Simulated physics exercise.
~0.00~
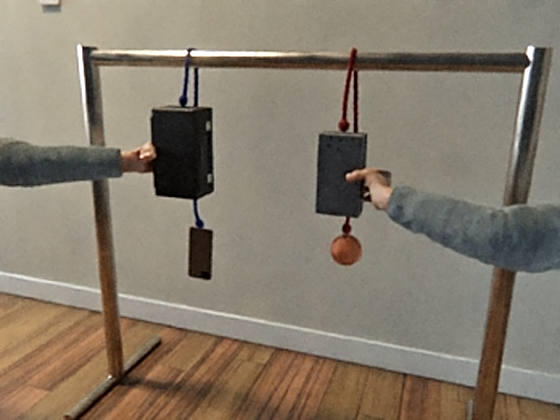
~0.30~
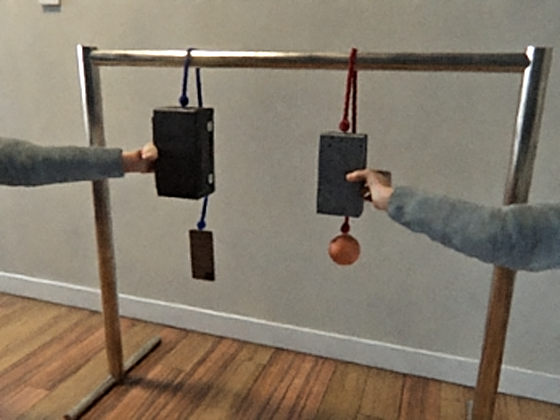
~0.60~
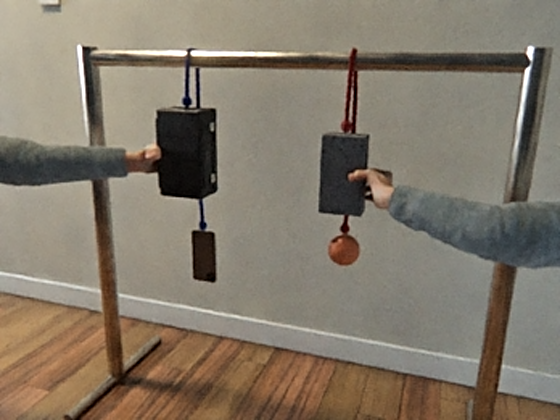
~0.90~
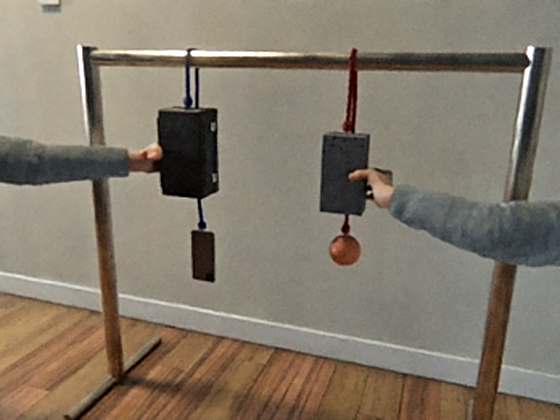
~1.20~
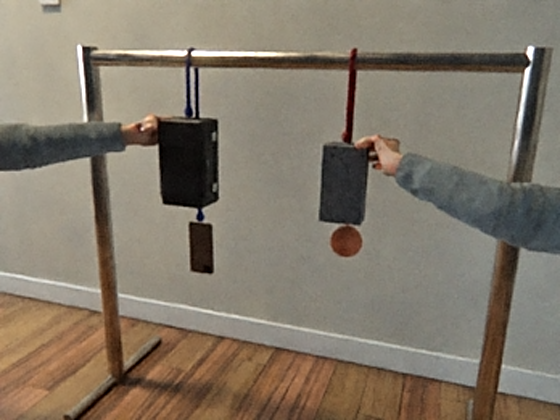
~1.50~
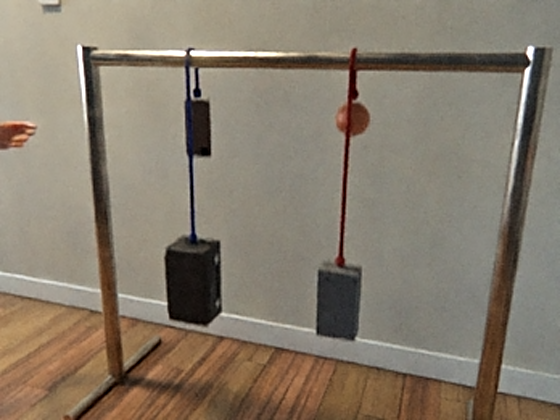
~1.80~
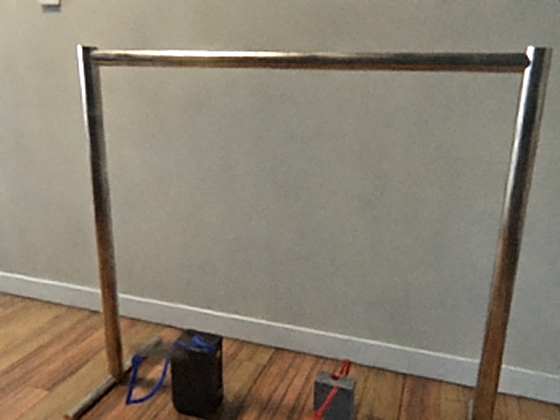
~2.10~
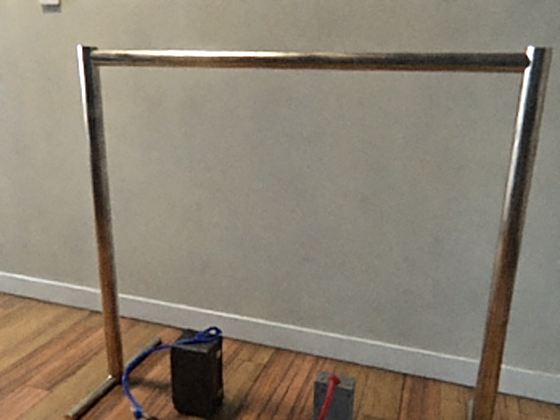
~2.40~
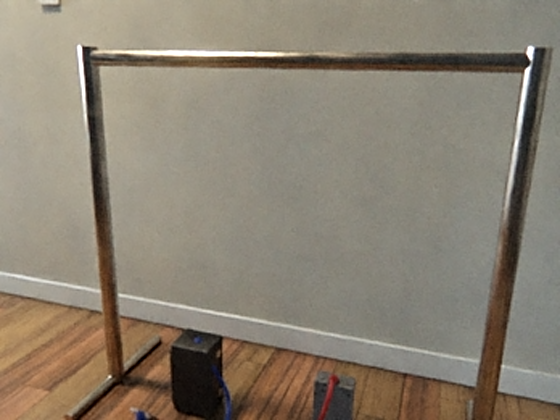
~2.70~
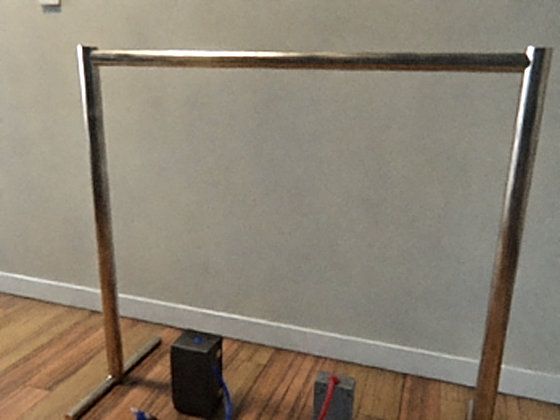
At the start, two hands steady a black case on the left and a gray paver on the right, each on a rope looped over a metal bar, with a small phone dangling below the case and an orange below the paver. The hands hold them nearly still, then let go and draw back. The case and paver drop while the phone and orange rise toward the bar. Both ropes come off the rail, and everything falls from it. The blue rope and phone settle beside the case. It ends with case and paver resting on the wooden floor beneath the empty bar.
